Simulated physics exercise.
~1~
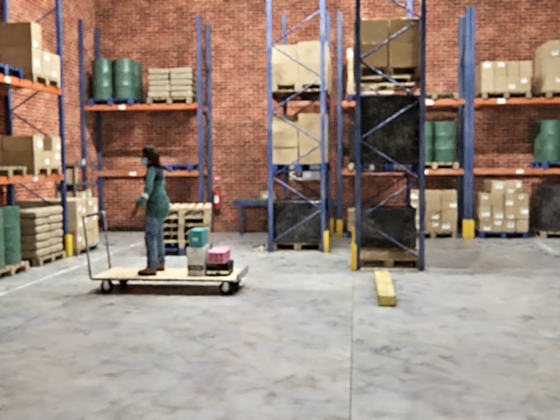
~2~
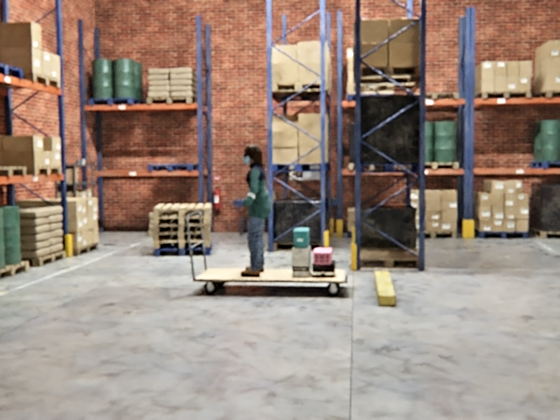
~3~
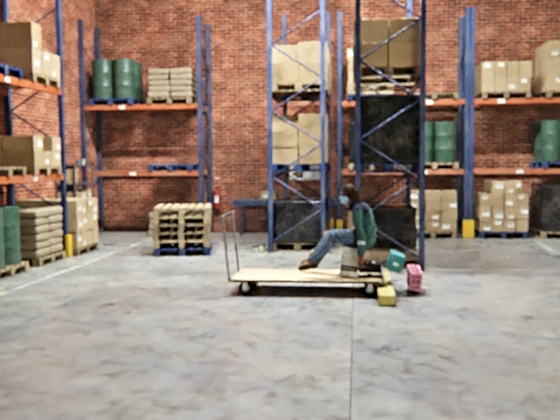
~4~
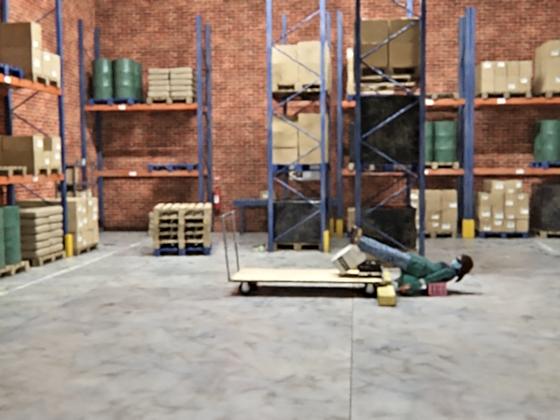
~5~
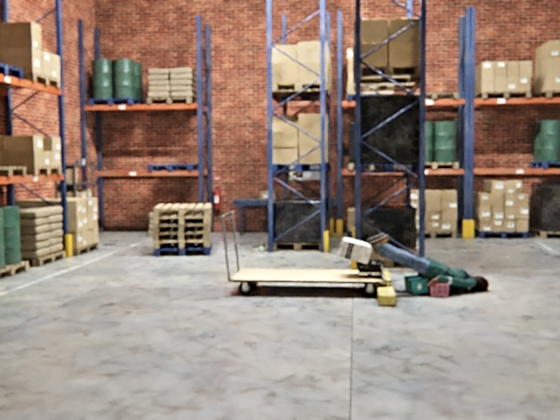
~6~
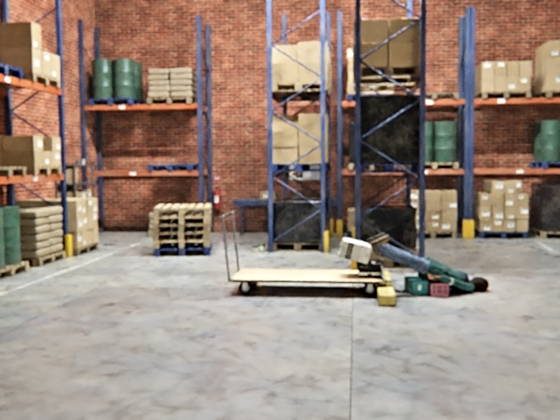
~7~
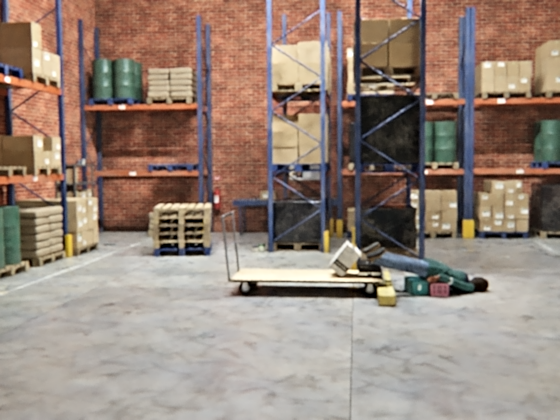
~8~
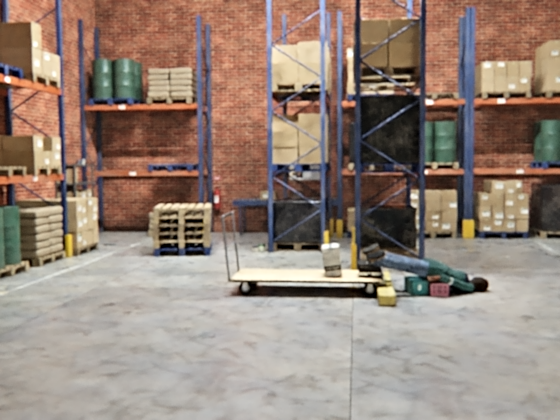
A trolley rolls right, stops at a yellow block, and its rider tumbles off the front.
